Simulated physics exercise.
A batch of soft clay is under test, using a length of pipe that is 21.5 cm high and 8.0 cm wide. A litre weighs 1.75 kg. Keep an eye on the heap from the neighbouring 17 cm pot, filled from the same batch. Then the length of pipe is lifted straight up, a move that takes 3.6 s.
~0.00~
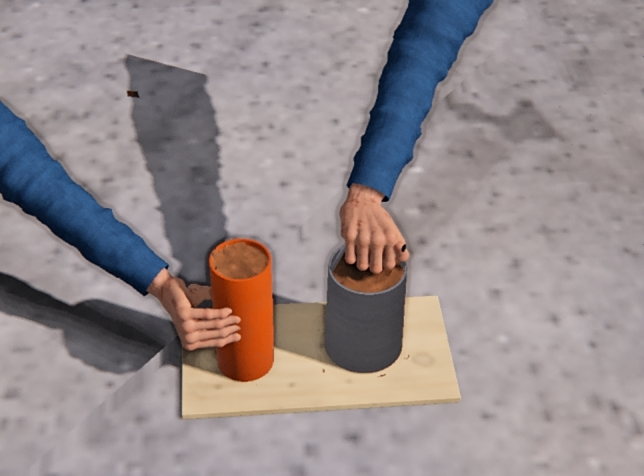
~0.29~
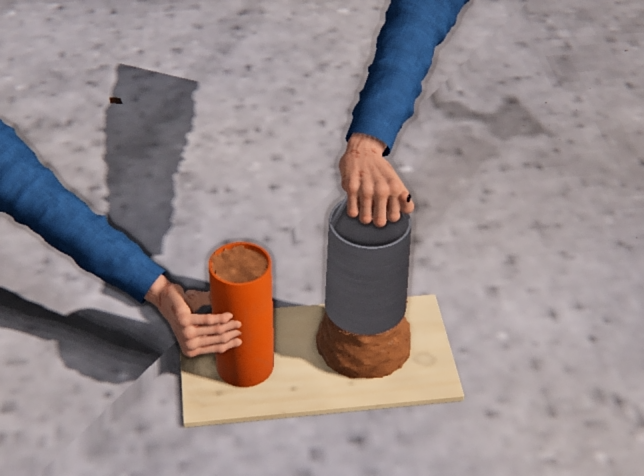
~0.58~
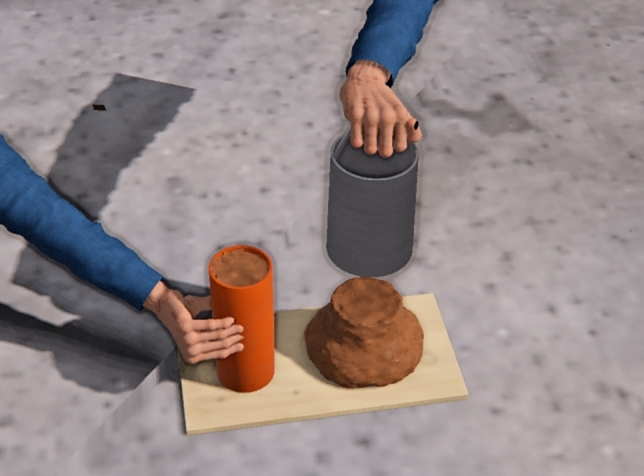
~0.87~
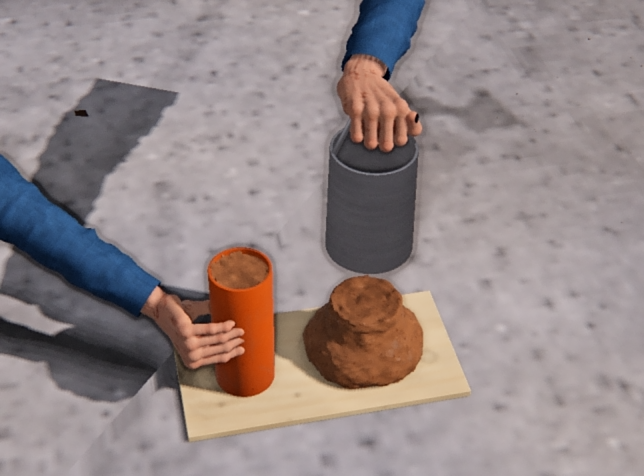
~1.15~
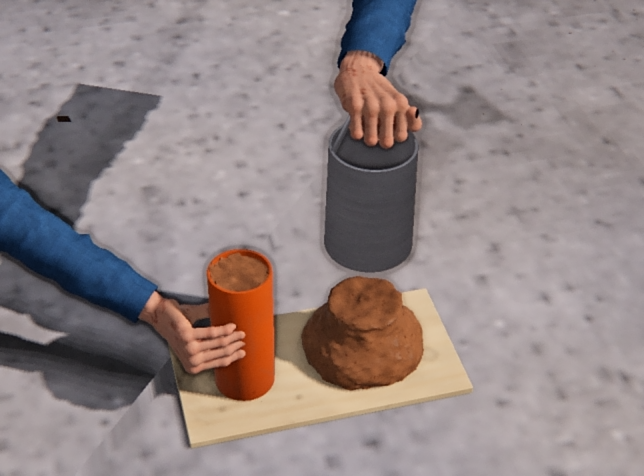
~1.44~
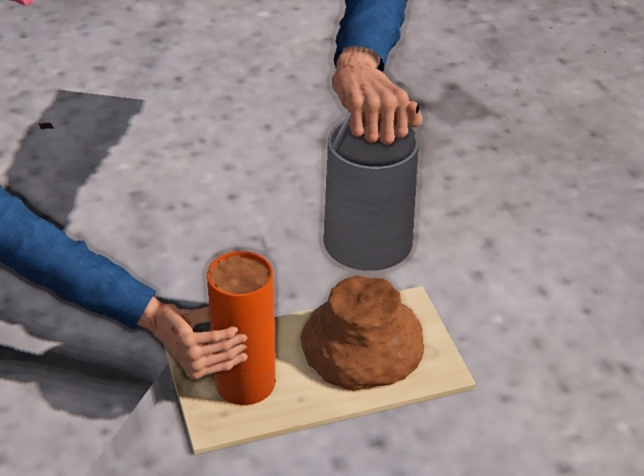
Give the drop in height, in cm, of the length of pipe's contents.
10 cm.
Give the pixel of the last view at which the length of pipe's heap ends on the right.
(297, 382), roughly.
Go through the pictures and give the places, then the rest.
The first picture shows middle of the pot's mouth at (368, 268), still down; middle of the length of pipe's top at (240, 261), not yet moved.
The second picture shows middle of the pot's mouth at (370, 222), raised 9.0 cm; middle of the length of pipe's top at (240, 265), not yet moved.
The third picture shows middle of the pot's mouth at (375, 154), raised 21 cm; the heap from the pot 10 cm high and 18 cm wide, top at (367, 302); middle of the length of pipe's top at (241, 268), not yet moved.
The fourth picture shows middle of the pot's mouth at (374, 149), raised 21 cm; the heap from the pot 10 cm high and 18 cm wide, top at (366, 302); middle of the length of pipe's top at (240, 270), not yet moved.
The fifth picture shows middle of the pot's mouth at (373, 146), raised 21 cm; the heap from the pot 10 cm high and 18 cm wide, top at (365, 301); middle of the length of pipe's top at (240, 272), not yet moved.
The sixth picture shows middle of the pot's mouth at (373, 143), raised 21 cm; the heap from the pot 10 cm high and 18 cm wide, top at (365, 300); middle of the length of pipe's top at (240, 275), not yet moved.
By 2.3 s, the length of pipe is up 4.6 cm; the soft clay has come down 2.2 cm to 19 cm and is 11 cm wide.
By 3.2 s, the length of pipe is up 13 cm; the soft clay has come down 8.9 cm to 13 cm and is 15 cm wide.
By 4.1 s, the length of pipe is up 21 cm; the soft clay has come down 9.5 cm to 12 cm and is 15 cm wide.
By 5.2 s, the length of pipe is clear; the soft clay has come down 9.7 cm to 12 cm and is 15 cm wide.
By 5.6 s, at rest, the length of pipe is clear; the soft clay has come down 9.7 cm to 12 cm and is 15 cm wide.
